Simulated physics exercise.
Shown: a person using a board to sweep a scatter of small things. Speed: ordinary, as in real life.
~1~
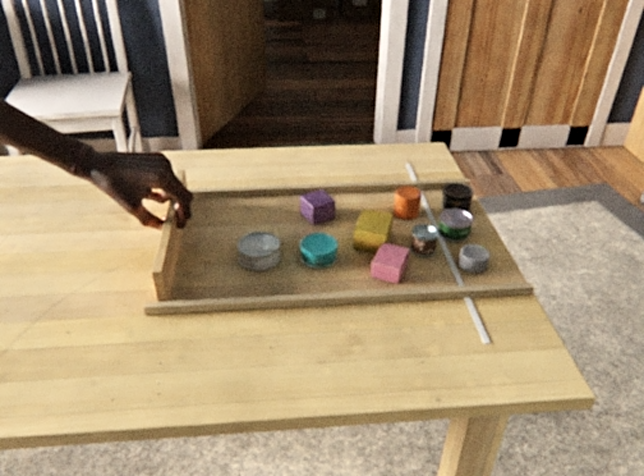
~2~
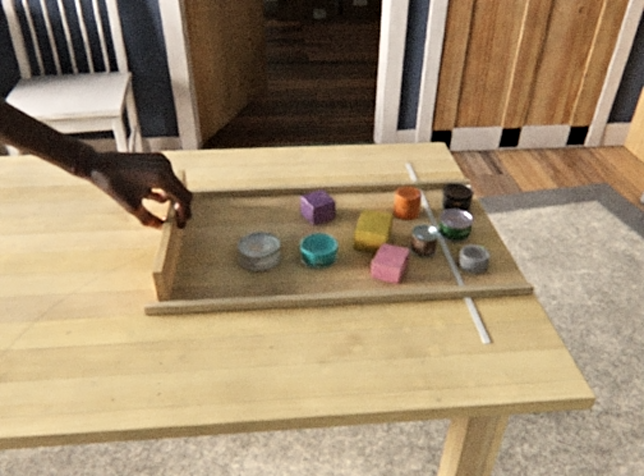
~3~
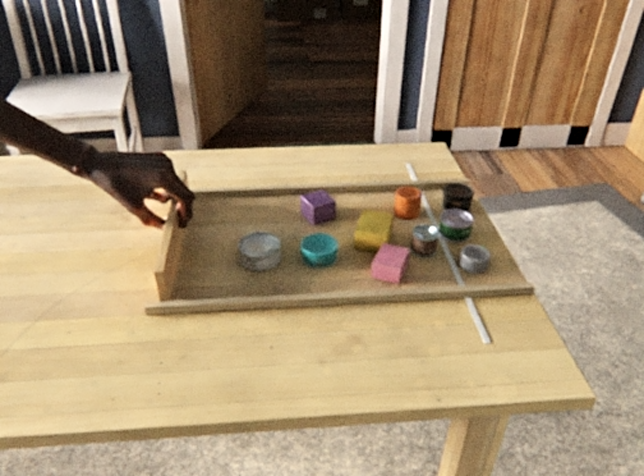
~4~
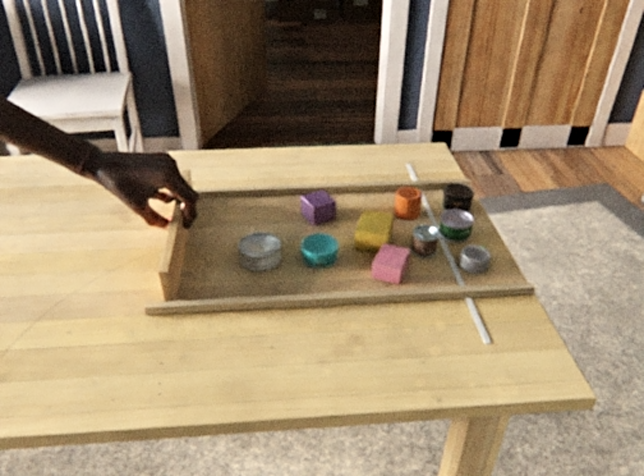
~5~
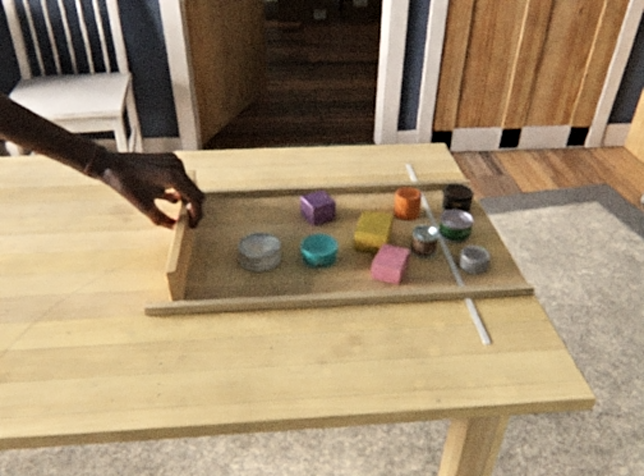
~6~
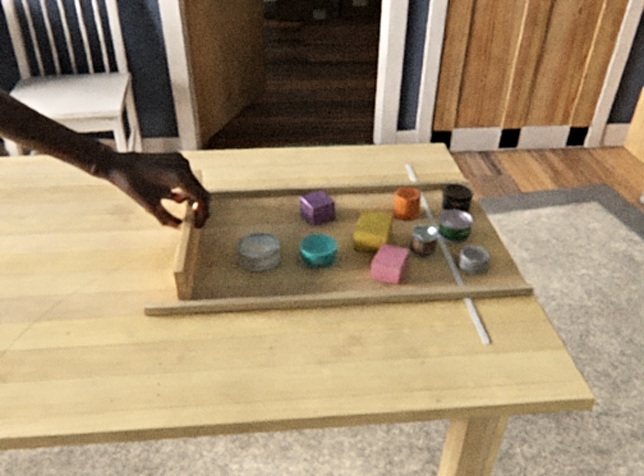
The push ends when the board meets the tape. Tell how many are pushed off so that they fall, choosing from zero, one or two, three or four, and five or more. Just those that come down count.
The count is three or four.
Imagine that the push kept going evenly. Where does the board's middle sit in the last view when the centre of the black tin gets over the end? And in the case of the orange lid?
About (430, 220), and about (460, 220) for the other.
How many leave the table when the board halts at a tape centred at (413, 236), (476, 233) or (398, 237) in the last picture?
Those tries give 0, 7 and 0.
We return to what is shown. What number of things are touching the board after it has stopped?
Number: 3.
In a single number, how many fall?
I count 3 in all.
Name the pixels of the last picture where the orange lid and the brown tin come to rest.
Near (465, 199) and (493, 235).
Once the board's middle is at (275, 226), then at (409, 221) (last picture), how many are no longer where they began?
At that stage 2; at the next, 10.
Soon after, none off yet; black tin at rest near (457, 199); grey lid at rest near (474, 260); green pot at rest near (455, 227).
After that, none off yet; black tin at rest near (457, 199); grey lid displaced about its own width near (493, 262); green pot displaced a little near (463, 224).
In the end, the number that fall off is three or four; gone, green pot, grey lid and black tin.
